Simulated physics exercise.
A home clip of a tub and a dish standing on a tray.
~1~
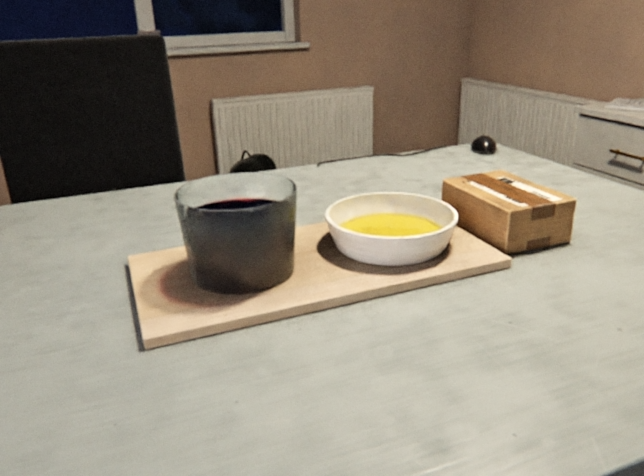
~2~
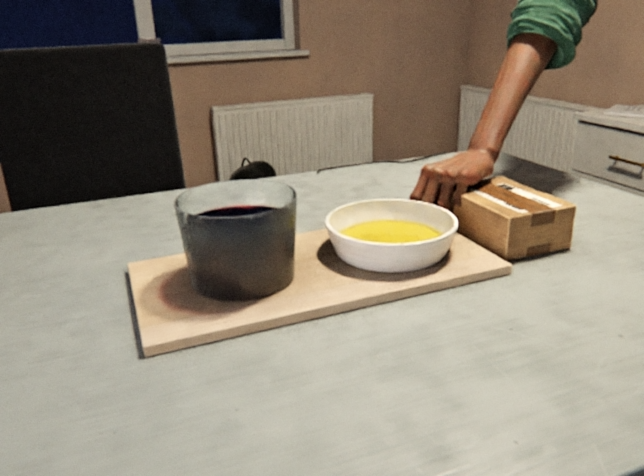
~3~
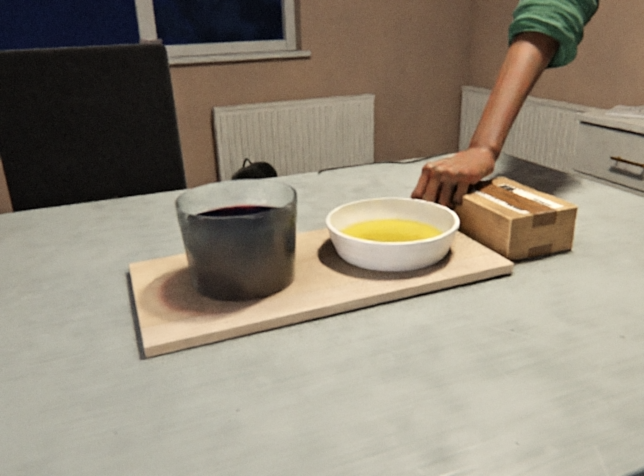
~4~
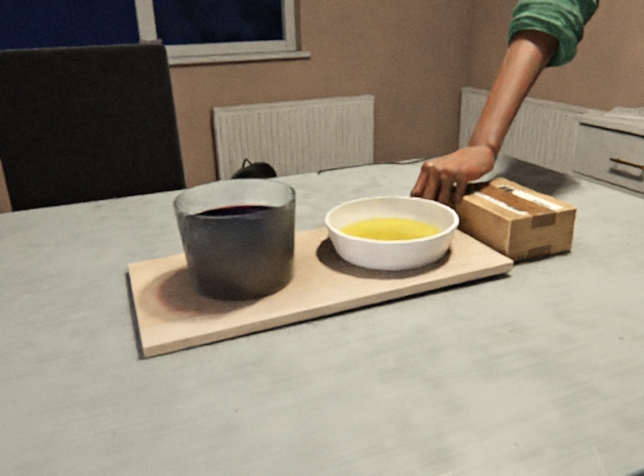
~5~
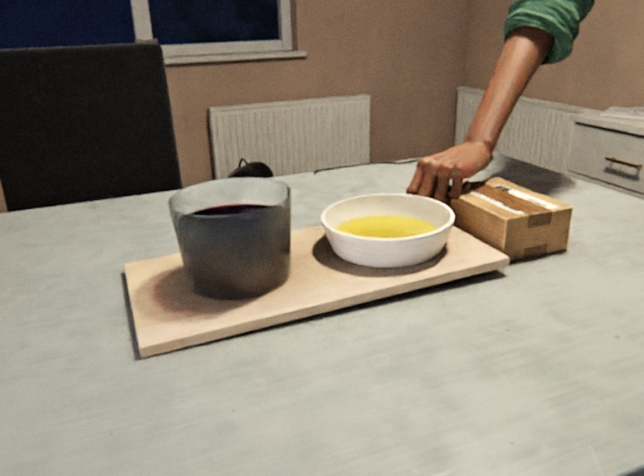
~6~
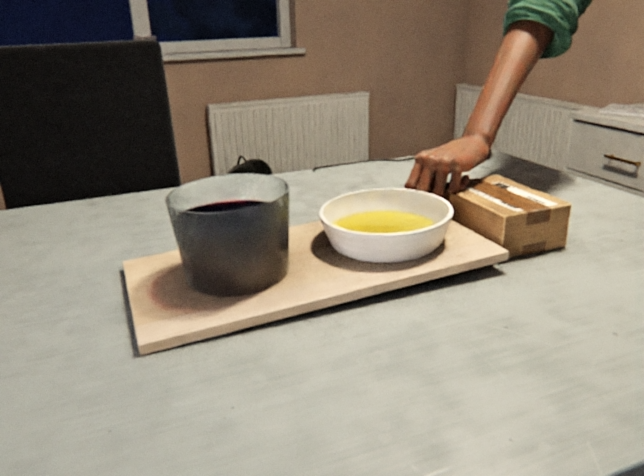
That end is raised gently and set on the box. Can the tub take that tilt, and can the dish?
On the left the tub stays dry outside, on the right the dish stays dry outside.
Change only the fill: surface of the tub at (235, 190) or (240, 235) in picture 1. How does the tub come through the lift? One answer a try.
In that order: Leaks, copes.
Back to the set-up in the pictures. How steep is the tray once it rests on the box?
Some 9 degrees.
Next, the tray slopes by about 6°; tub, its rim is dry; dish, its rim is dry.
After that, the tray slopes by about 10°; tub, its rim is dry; dish, its rim is dry.
Finally, the tray slopes by about 9°, resting on the box; tub, its rim is dry; dish, its rim is dry.
